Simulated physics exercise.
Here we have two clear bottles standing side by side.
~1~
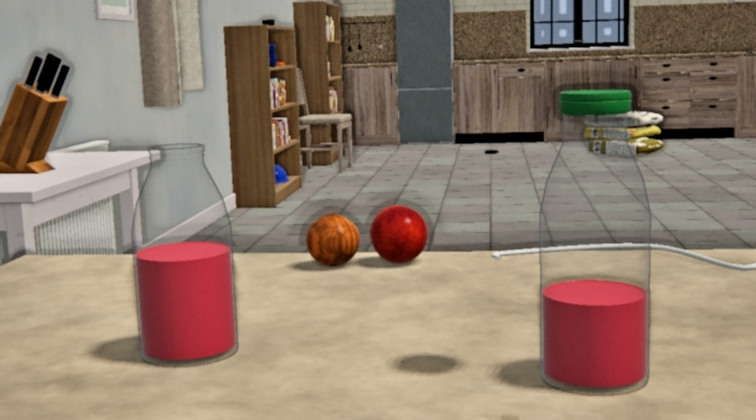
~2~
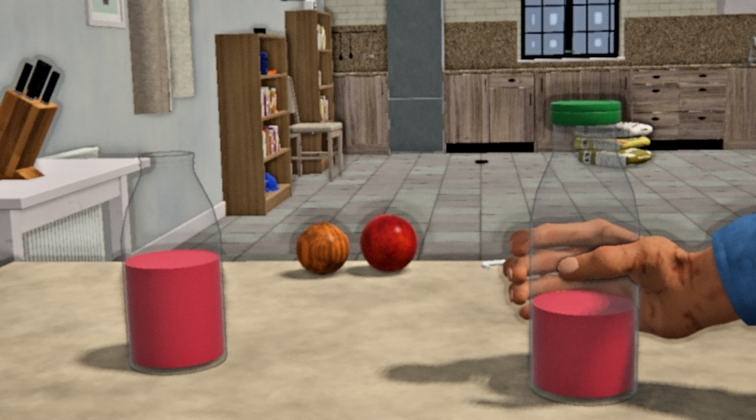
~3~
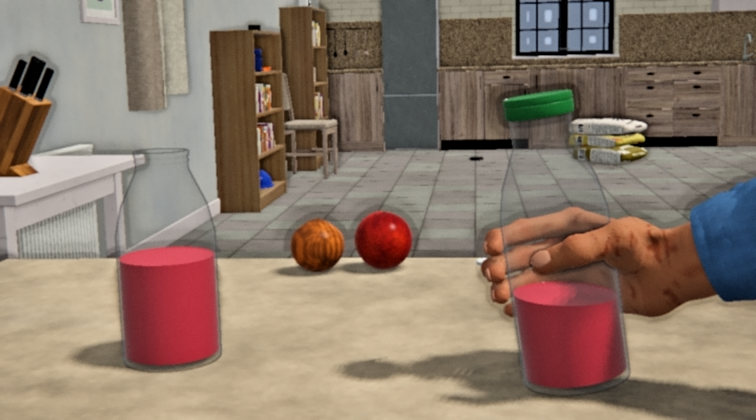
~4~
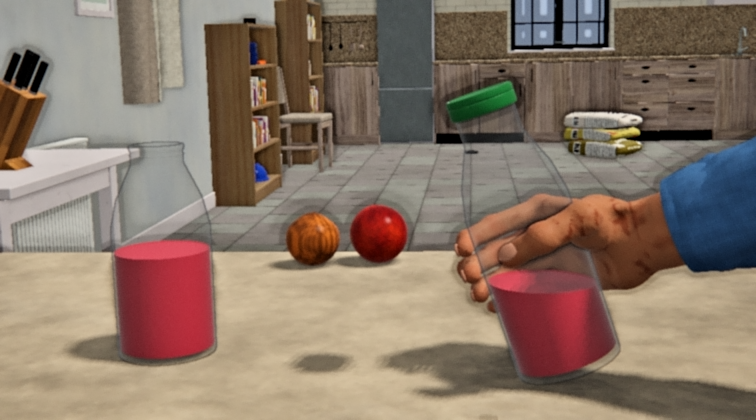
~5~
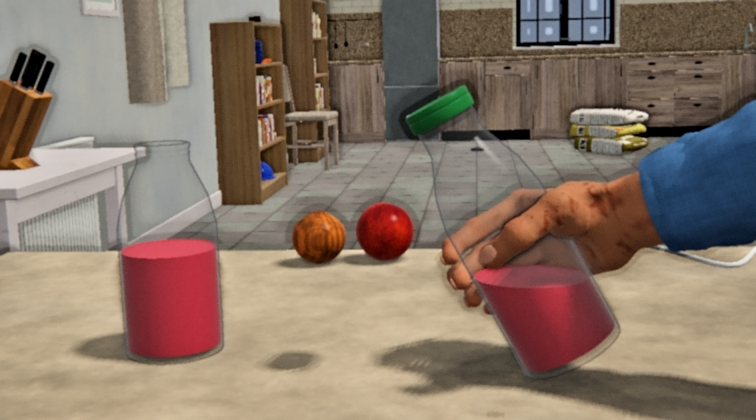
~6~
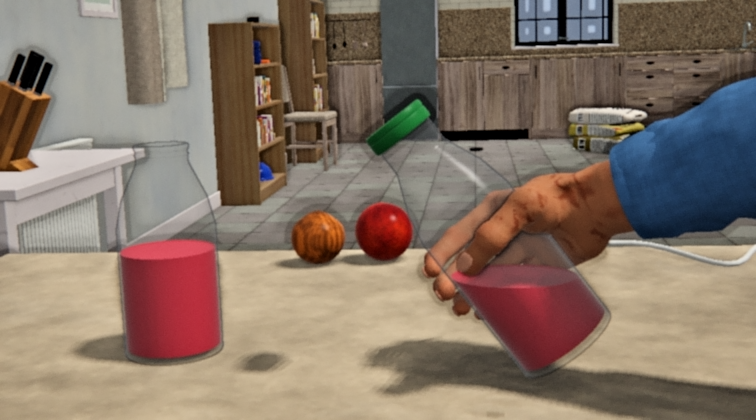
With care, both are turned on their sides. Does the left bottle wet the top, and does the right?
The left one lets some out and the right one holds it all.
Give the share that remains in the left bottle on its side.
About 35 per cent.
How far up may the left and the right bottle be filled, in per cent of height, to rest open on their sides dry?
About 18 and 16 per cent.
Shortly, the right bottle is nearly down; right bottle, no leak.
Then, the right bottle lies flat; right bottle, no leak.
At the finish, both lie flat; right bottle, no leak; left bottle, it leaks.
